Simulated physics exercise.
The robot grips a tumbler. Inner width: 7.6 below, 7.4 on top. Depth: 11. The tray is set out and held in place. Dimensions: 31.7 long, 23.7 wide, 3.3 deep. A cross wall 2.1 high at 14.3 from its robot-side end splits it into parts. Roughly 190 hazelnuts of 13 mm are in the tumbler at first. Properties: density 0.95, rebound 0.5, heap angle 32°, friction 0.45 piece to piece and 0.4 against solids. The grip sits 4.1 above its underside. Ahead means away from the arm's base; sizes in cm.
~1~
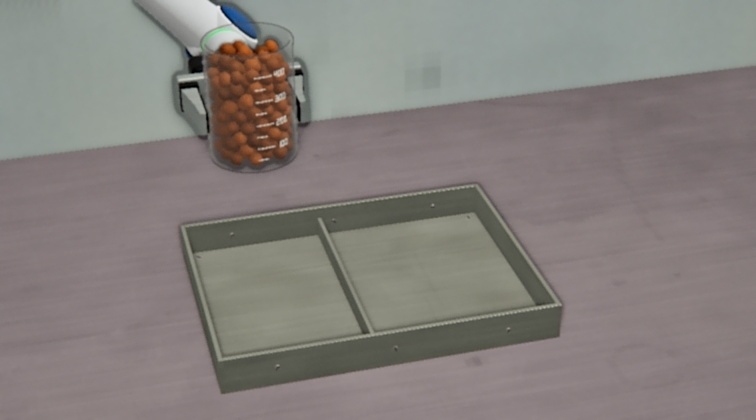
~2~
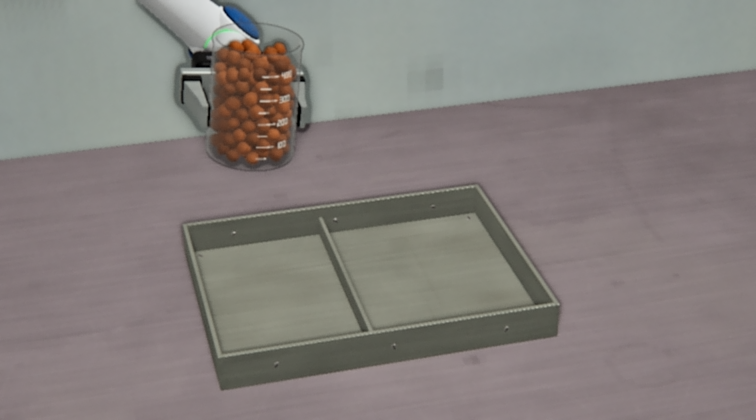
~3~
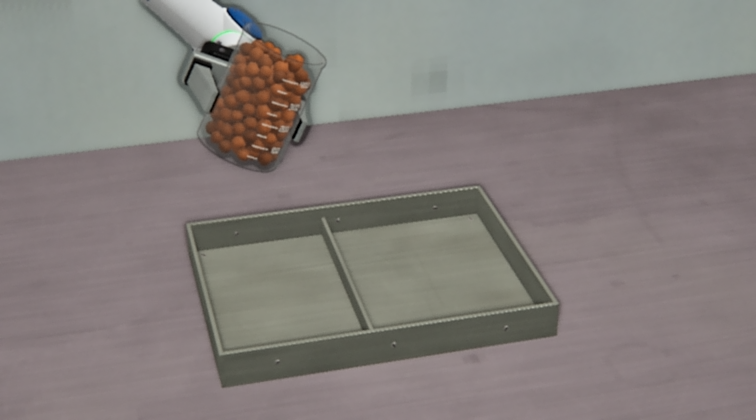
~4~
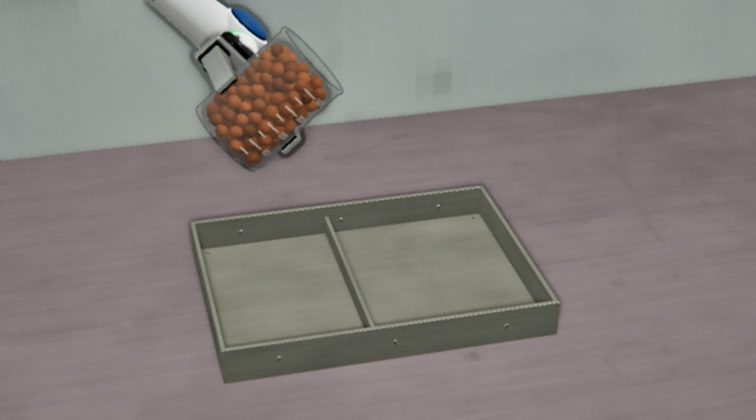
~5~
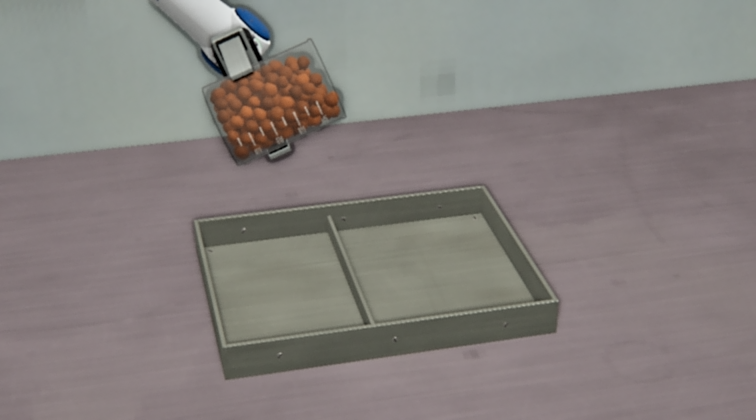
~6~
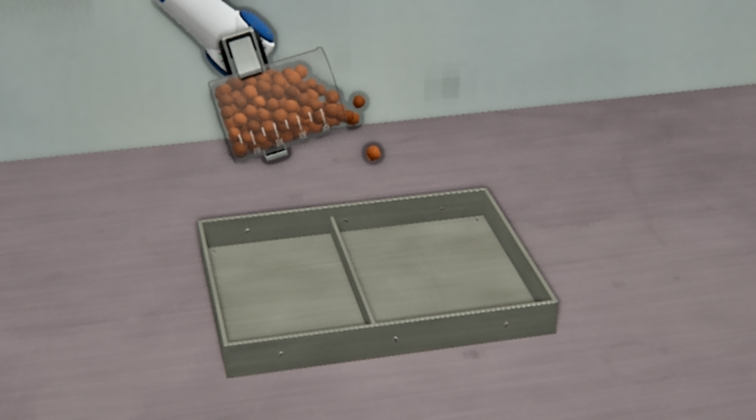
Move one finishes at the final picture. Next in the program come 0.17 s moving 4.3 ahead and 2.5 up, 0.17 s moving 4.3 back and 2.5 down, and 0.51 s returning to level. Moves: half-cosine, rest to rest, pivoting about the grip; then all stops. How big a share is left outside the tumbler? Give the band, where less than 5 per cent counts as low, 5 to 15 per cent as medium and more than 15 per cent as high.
High.
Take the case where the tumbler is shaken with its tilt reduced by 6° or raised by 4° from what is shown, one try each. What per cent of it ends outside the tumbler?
15 and 30 %.
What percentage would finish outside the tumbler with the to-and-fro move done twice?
My guess is near 40 per cent.
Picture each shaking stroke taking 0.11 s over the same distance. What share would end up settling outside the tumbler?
It would be near 60 per cent.
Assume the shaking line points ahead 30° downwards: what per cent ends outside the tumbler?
10 %.
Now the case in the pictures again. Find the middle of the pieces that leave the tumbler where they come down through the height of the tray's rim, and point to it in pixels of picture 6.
Their middle sits near (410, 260).
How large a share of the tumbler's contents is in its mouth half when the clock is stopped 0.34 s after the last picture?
Some 45 percent is in that half.
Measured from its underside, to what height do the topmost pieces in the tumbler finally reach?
Around 9.0 centimetres above the underside.
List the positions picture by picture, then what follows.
Tumbler middle at (251, 99), level; upper third of the load around (249, 72), from x 215 to 285, top at y 45; 187 in the tumbler, in the first picture.
Tumbler middle at (254, 98), tilted 7° forward; upper third of the load around (253, 72), from x 215 to 290, top at y 45, in the second picture.
Tumbler middle at (261, 99), tilted 27° forward; upper third of the load around (268, 73), from x 210 to 305, top at y 45, in the third picture.
Tumbler middle at (269, 101), tilted 50° forward; upper third of the load around (277, 80), from x 215 to 320, top at y 50, in the fourth picture.
Tumbler middle at (273, 103), tilted 70° forward; upper third of the load around (275, 86), from x 215 to 335, top at y 60, in the fifth picture.
Tumbler middle at (276, 106), tilted 77° forward; upper third of the load around (271, 92), from x 220 to 375, top at y 70; 186 in the tumbler, 1 in flight or on a rim, in the sixth picture.
Then, 0.34 s after the last picture, tilted 77° forward, highest piece 24 above the table; 154 in the tumbler, 8 in the far-side part, 25 in flight or on a rim.
Then, 0.68 s after the last picture, tilted 19° forward, highest piece 27 above the table; 149 in the tumbler, 33 in the far-side part, 3 in the robot-side part, 1 on the table or floor, 1 in flight or on a rim.
Then, 1.05 s after the last picture, level, highest piece 26 above the table; 149 in the tumbler, 34 in the far-side part, 3 in the robot-side part, 1 on the table or floor.
Then, 2.10 s after the last picture, level, highest piece 26 above the table; 149 in the tumbler, 34 in the far-side part, 3 in the robot-side part, 1 on the table or floor.
Final count, 149 in the tumbler, 34 in the far-side part, 3 in the robot-side part, 1 on the table or floor. That is 20 % outside the tumbler.
